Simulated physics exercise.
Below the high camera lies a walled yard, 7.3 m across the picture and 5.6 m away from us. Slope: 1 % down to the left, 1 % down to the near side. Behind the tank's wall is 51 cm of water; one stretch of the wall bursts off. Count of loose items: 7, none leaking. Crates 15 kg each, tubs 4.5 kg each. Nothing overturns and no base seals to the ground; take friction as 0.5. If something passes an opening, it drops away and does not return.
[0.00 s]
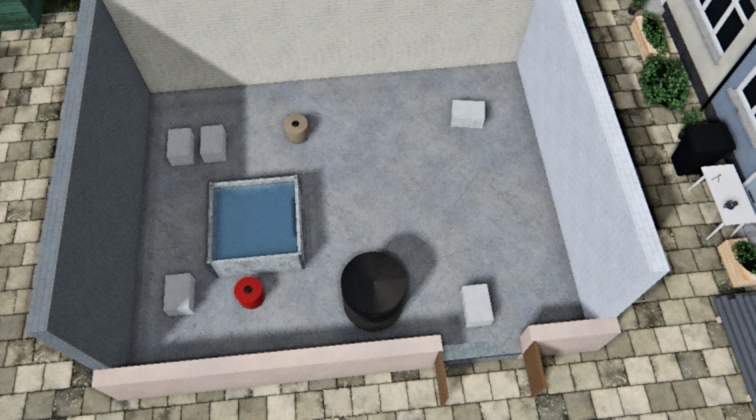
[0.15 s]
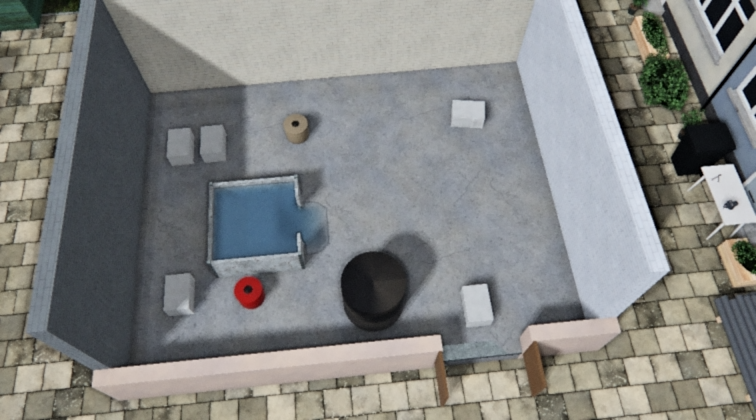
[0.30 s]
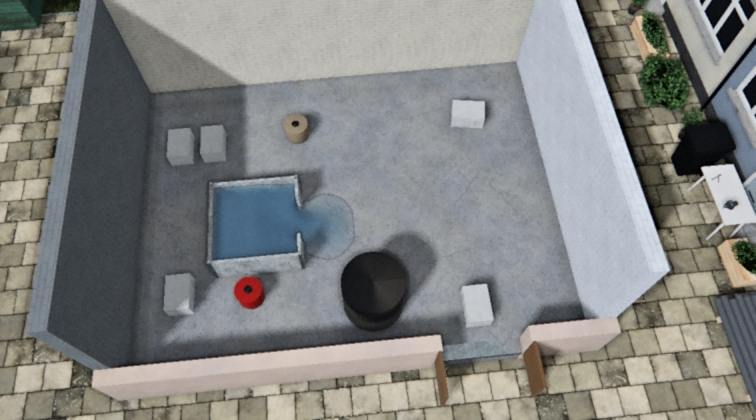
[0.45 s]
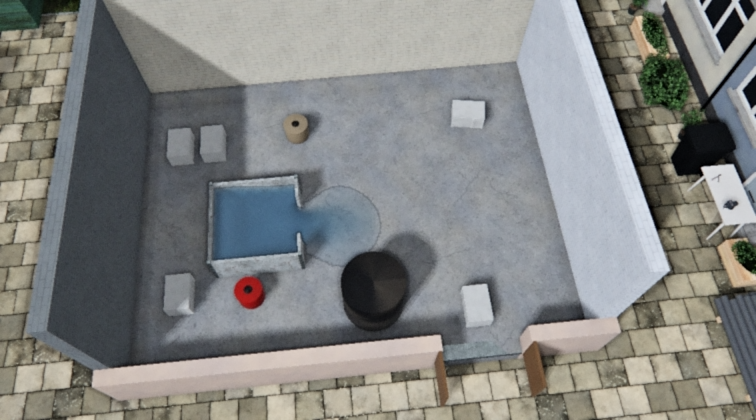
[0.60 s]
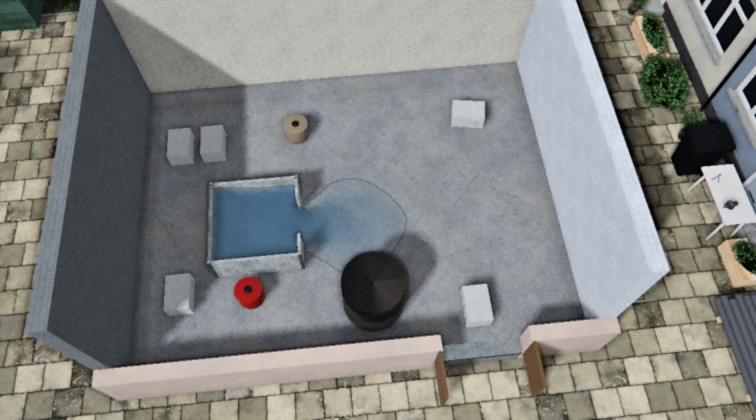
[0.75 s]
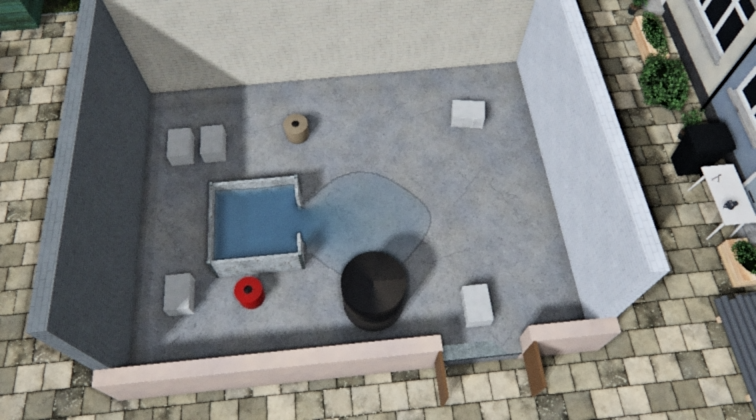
In a walled yard, a tank's right side opens and water spreads across the floor.
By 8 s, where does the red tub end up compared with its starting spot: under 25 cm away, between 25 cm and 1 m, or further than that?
The red tub ends up under 25 cm away.
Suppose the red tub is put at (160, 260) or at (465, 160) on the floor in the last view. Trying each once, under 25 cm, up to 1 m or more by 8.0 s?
Run one, it remains planted; run two, it gets swept far.
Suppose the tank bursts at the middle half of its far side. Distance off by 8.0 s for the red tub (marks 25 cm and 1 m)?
From there, the red tub remains planted.
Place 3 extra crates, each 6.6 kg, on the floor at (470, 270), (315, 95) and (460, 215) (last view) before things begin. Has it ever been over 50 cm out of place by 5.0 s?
Respectively: Greater, smaller, greater.
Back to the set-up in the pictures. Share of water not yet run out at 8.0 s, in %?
Somewhere near 92 percent, give or take.
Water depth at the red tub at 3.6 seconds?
The depth there is around 0 cm.
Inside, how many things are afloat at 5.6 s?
Count at that moment: 0.
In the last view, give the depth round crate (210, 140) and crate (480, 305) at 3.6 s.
0 and 2 cm.
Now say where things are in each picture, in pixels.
The red tub at (248, 289), on the bottom; 2.0 m2 under water; 0 of 7 have shifted, in the first frame.
The red tub at (248, 289), on the bottom; water covers 2.4 m2; 0 of 7 have shifted, in the second frame.
The red tub at (248, 289), on the bottom; 2.9 m2 under water; 0 of 7 have shifted, in the third frame.
The red tub at (248, 289) rests on the ground; 3.6 m2 under water; 0 of 7 have shifted, in the fourth frame.
The red tub at (248, 289), on the bottom; water covers 4.4 m2; 0 of 7 have shifted, in the fifth frame.
The red tub at (248, 289) rests on the ground; water covers 5.4 m2; 0 of 7 have shifted, in the sixth frame.
After 1.6 s the red tub is near (248, 289), 0.0 m from its start, aground; 0 of 7 are out; 0 afloat.
After 3.6 s the red tub is near (248, 289), 0.0 m from its start, aground; 0 of 7 are out; 0 afloat.
After 5.6 s the red tub is near (248, 289), 0.0 m from its start, aground; 0 of 7 are out; 0 afloat.
After 8.0 s the red tub is near (248, 289), 0.0 m from its start, aground; 0 of 7 are out; 0 afloat.
